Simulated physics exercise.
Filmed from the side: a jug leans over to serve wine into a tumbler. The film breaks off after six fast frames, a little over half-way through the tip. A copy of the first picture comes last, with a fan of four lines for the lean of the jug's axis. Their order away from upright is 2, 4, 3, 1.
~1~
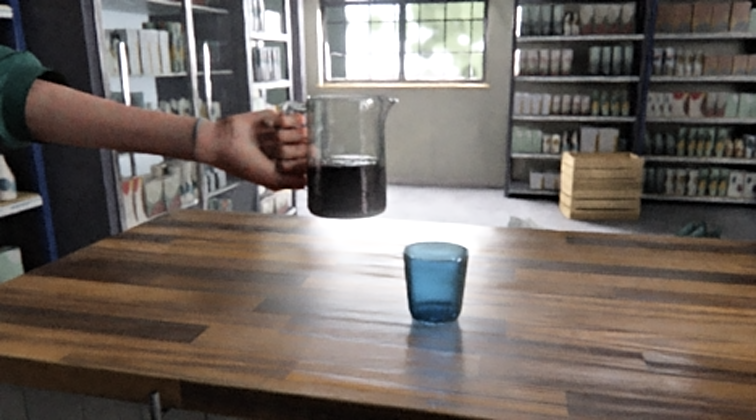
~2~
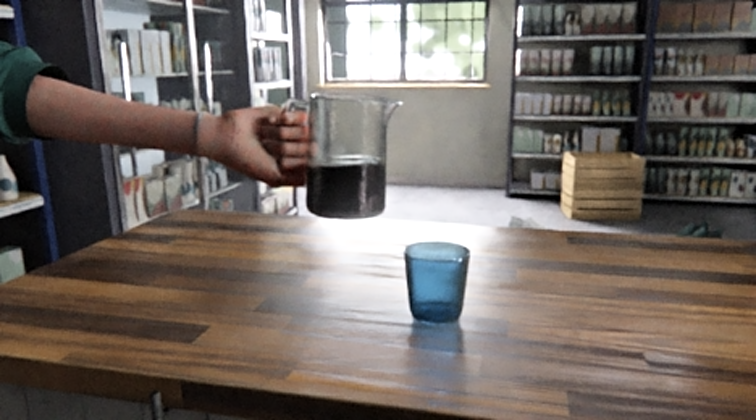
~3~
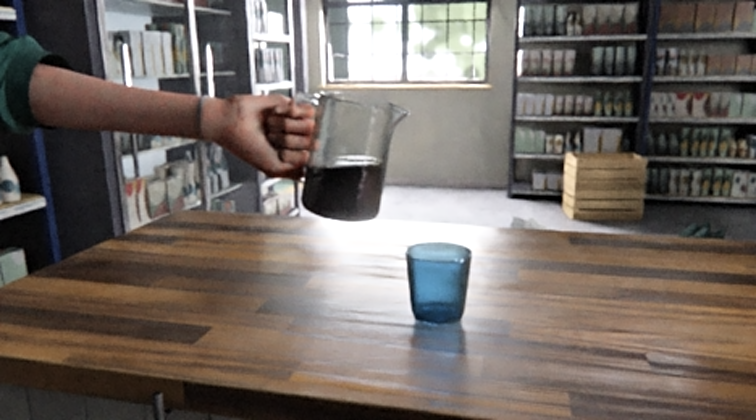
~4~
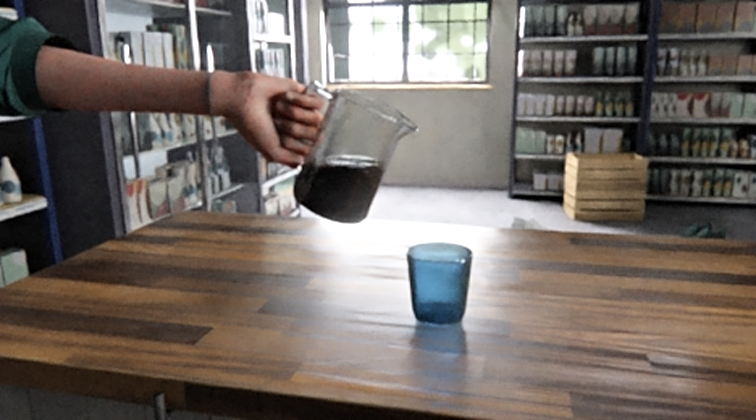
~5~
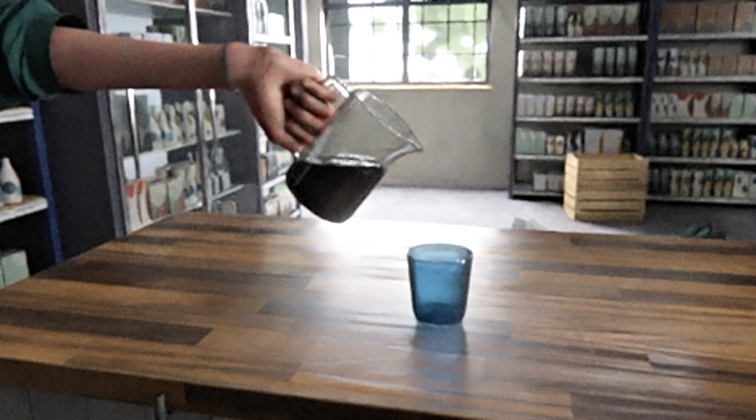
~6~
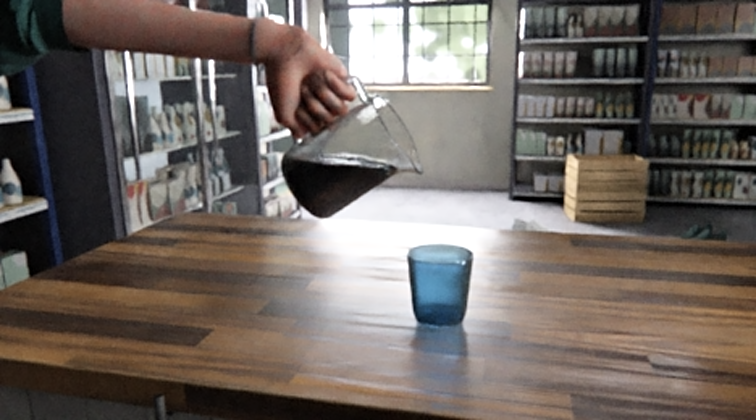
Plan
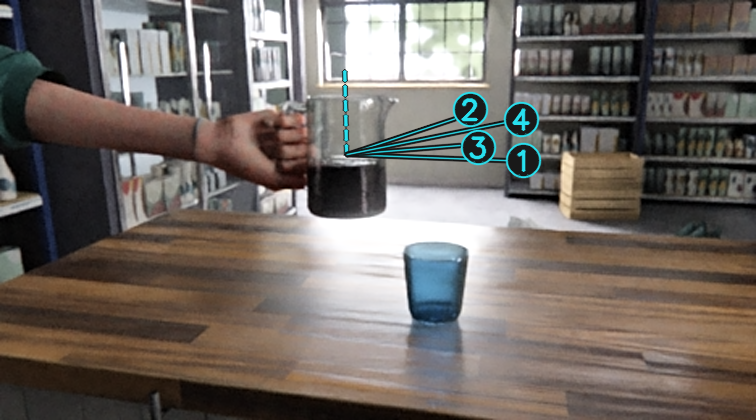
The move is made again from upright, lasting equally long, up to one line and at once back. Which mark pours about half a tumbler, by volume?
Take 4.
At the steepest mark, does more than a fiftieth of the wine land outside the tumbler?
Yes, it does.
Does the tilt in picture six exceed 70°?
No, it does not.
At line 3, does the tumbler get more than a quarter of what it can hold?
Yes, clearly.
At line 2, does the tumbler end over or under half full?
Under half.
In cyan, 1 at (506, 160); 2 at (455, 118); 3 at (460, 145); 4 at (504, 122).
If 1 is chosen, the tumbler ends with about 79 % of what it can hold; 13 % of the wine is spilt.
If 2 is chosen, the tumbler ends with about 29 % of what it can hold.
If 3 is chosen, the tumbler ends with about 67 % of what it can hold; 7 % of the wine is spilt.
If 4 is chosen, the tumbler ends with about 49 % of what it can hold; 3 % of the wine is spilt.
